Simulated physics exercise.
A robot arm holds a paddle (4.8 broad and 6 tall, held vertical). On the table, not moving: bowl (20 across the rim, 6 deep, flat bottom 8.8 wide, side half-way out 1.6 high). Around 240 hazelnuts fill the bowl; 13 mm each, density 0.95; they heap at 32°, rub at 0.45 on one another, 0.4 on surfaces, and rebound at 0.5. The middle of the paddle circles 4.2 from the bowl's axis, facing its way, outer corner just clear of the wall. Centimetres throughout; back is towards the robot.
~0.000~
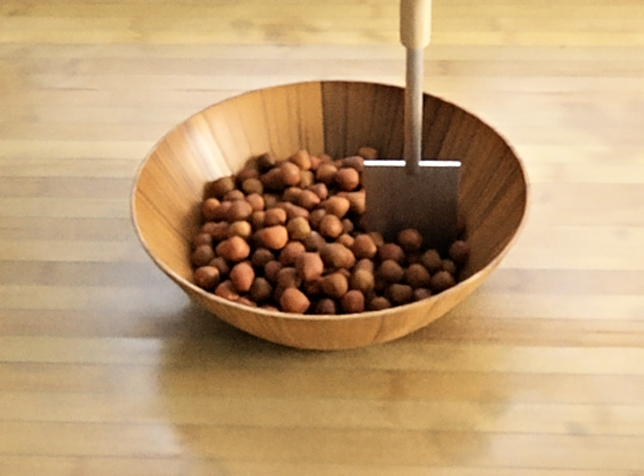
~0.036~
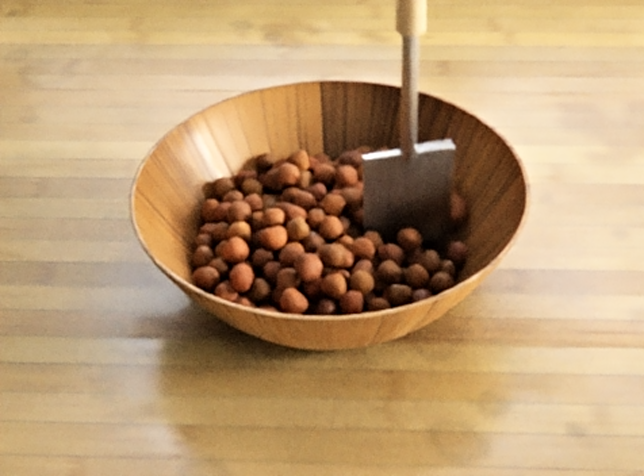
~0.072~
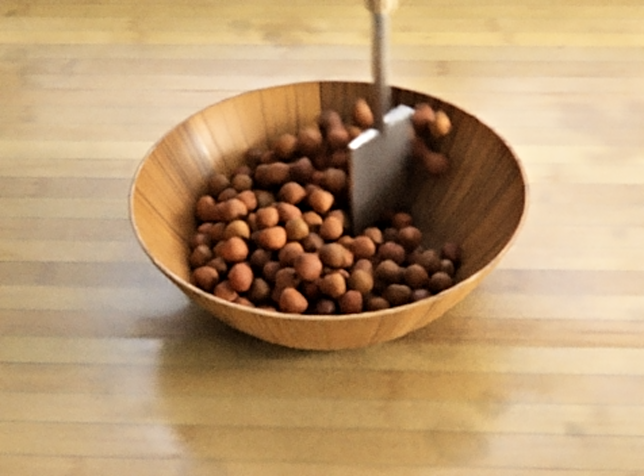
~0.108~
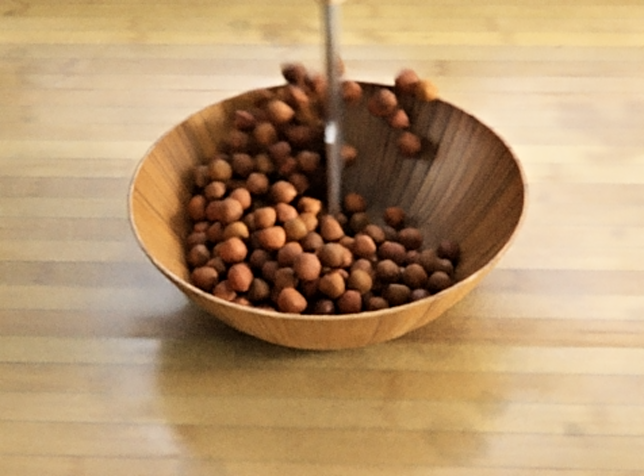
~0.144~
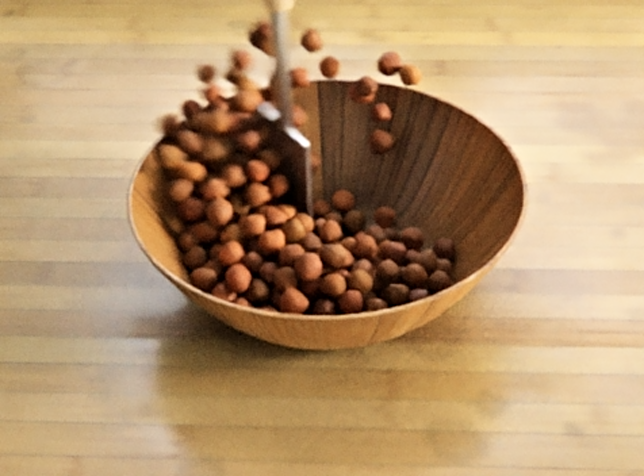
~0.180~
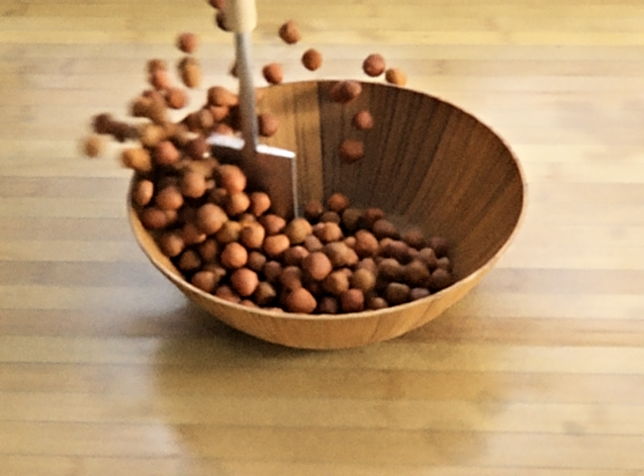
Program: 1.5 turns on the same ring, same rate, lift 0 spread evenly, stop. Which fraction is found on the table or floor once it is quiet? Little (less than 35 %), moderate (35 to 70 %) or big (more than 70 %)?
On the table or floor the share is moderate, 35 to 70 %.
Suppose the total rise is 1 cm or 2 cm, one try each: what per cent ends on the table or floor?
About 40 and 35 per cent.
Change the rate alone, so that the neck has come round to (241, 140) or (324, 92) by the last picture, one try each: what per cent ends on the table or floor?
About 55 and 15 per cent.
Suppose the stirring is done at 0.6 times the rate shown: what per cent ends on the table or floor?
Some 15 per cent.
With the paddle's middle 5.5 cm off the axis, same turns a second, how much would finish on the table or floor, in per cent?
It would be near 40 per cent.
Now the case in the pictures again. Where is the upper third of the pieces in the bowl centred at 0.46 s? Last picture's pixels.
At about (377, 127).
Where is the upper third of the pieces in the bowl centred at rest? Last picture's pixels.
At about (246, 246).
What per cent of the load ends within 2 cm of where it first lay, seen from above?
Some 5 per cent.
By 0.32 s, 305° round, highest piece 12 above the table; 178 in the bowl, 23 on the table or floor, 42 in flight or on the tool.
By 0.46 s, 88° round, highest piece 10 above the table; 148 in the bowl, 74 on the table or floor, 21 in flight or on the tool.
By 0.74 s, 180° round, highest piece 5 above the table; 134 in the bowl, 109 on the table or floor.
By 1.44 s, 180° round, highest piece 4 above the table; 134 in the bowl, 109 on the table or floor.
Final count, 134 in the bowl, 109 on the table or floor. That is 45 % on the table or floor.
